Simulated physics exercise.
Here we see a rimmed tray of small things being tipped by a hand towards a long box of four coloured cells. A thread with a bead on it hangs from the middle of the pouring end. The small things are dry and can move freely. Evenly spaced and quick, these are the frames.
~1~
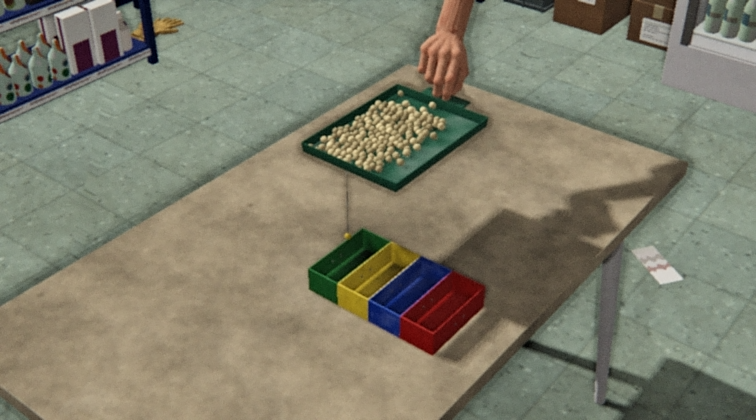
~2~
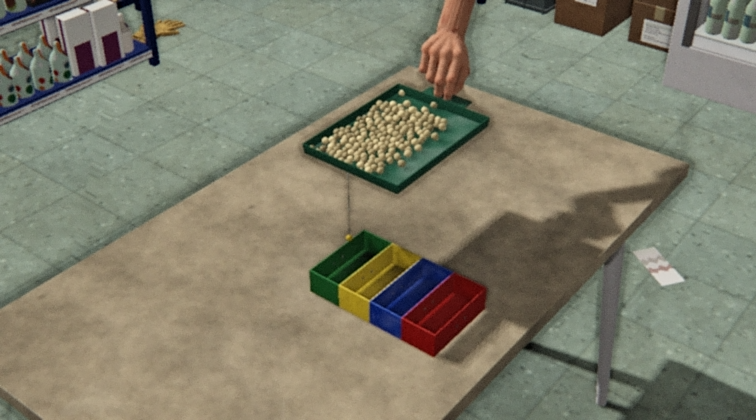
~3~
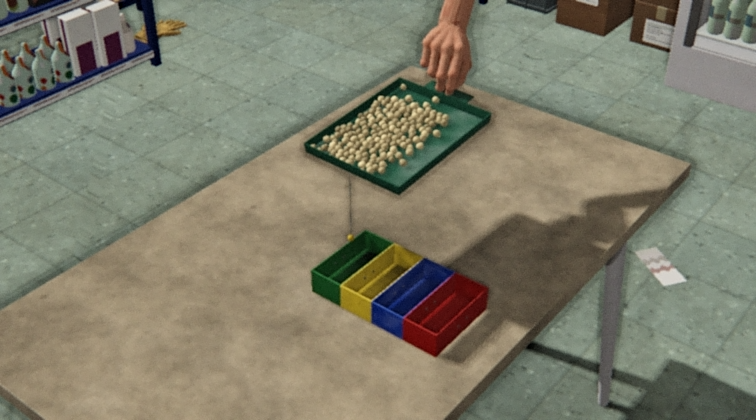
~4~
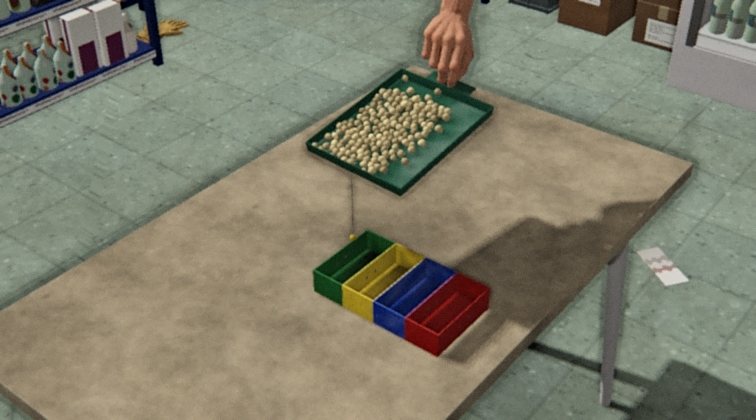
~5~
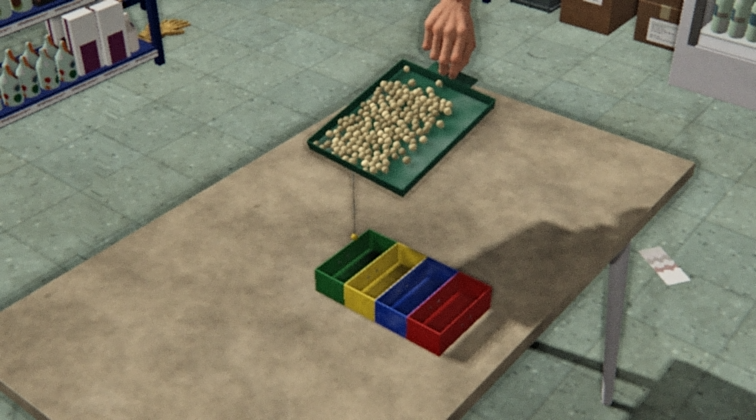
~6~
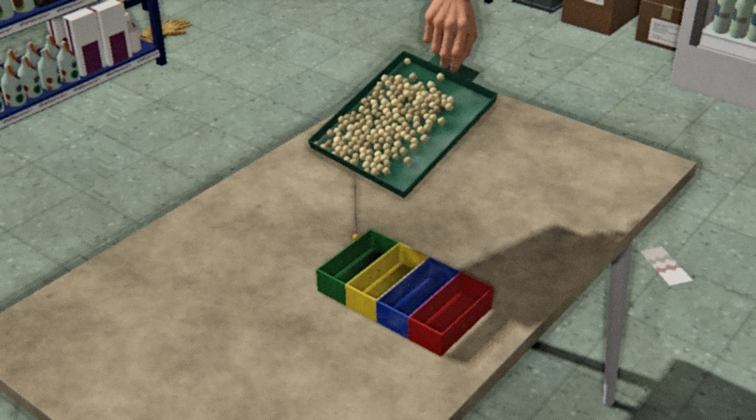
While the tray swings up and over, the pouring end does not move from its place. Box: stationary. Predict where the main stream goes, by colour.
I would say into the yellow one.
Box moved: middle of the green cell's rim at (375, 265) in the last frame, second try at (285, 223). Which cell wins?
First green, then red.
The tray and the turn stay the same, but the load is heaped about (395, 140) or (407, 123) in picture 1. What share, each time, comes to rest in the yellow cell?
60 and 60 per cent.
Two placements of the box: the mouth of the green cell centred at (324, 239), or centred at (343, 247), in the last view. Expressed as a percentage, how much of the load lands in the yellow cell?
10 per cent the first time, 40 per cent the second time.
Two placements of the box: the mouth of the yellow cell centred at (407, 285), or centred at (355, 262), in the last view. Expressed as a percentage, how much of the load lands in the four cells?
Close to 80 in a hundred, then close to 90 in a hundred.
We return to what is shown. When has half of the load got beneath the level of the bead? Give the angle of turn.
The tilt then is about 115°.
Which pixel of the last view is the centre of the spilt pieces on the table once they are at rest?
Close to (288, 311).
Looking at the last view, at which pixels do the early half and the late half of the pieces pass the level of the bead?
For the early half I get (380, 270), and for the late half (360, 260).
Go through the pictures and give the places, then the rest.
In the first picture, corners of the pouring end near (303, 142) and (396, 182), level; middle of the load near (384, 134), macadamia nuts; bead on its thread near (348, 236); green cell near (323, 284); yellow cell near (353, 300); blue cell near (384, 317); red cell near (417, 334).
In the second picture, corners of the pouring end near (304, 144) and (397, 184), level; middle of the load near (386, 134).
In the third picture, corners of the pouring end near (306, 143) and (399, 186), tipped barely, lowest at the right corner; middle of the load near (387, 132).
In the fourth picture, corners of the pouring end near (307, 142) and (401, 187), tipped a little, lowest at the right corner; middle of the load near (389, 128).
In the fifth picture, corners of the pouring end near (308, 140) and (402, 189), tipped a little, lowest at the right corner; middle of the load near (390, 123).
In the sixth picture, corners of the pouring end near (310, 140) and (404, 191), tipped clearly, lowest at the right corner; middle of the load near (391, 121); green cell near (332, 285); yellow cell near (361, 301); blue cell near (393, 318); red cell near (425, 335).
Shortly afterwards, tray tipped steeply; all but a few on the tray; only a few in the yellow cell; only a few in the green cell; only a few falling or outside the box.
Next, tray tipped past a quarter turn; all but a few on the tray; only a few in the green cell; only a few in the yellow cell; only a few falling or outside the box.
Some moments later, tray tipped past a quarter turn; near half in the yellow cell; near a quarter in the green cell; a little in the blue cell; a little falling or outside the box.
In the end, tray tipped past a quarter turn; near half in the yellow cell; near a quarter in the green cell; a little in the blue cell; none at all in the red cell; a little outside the box.
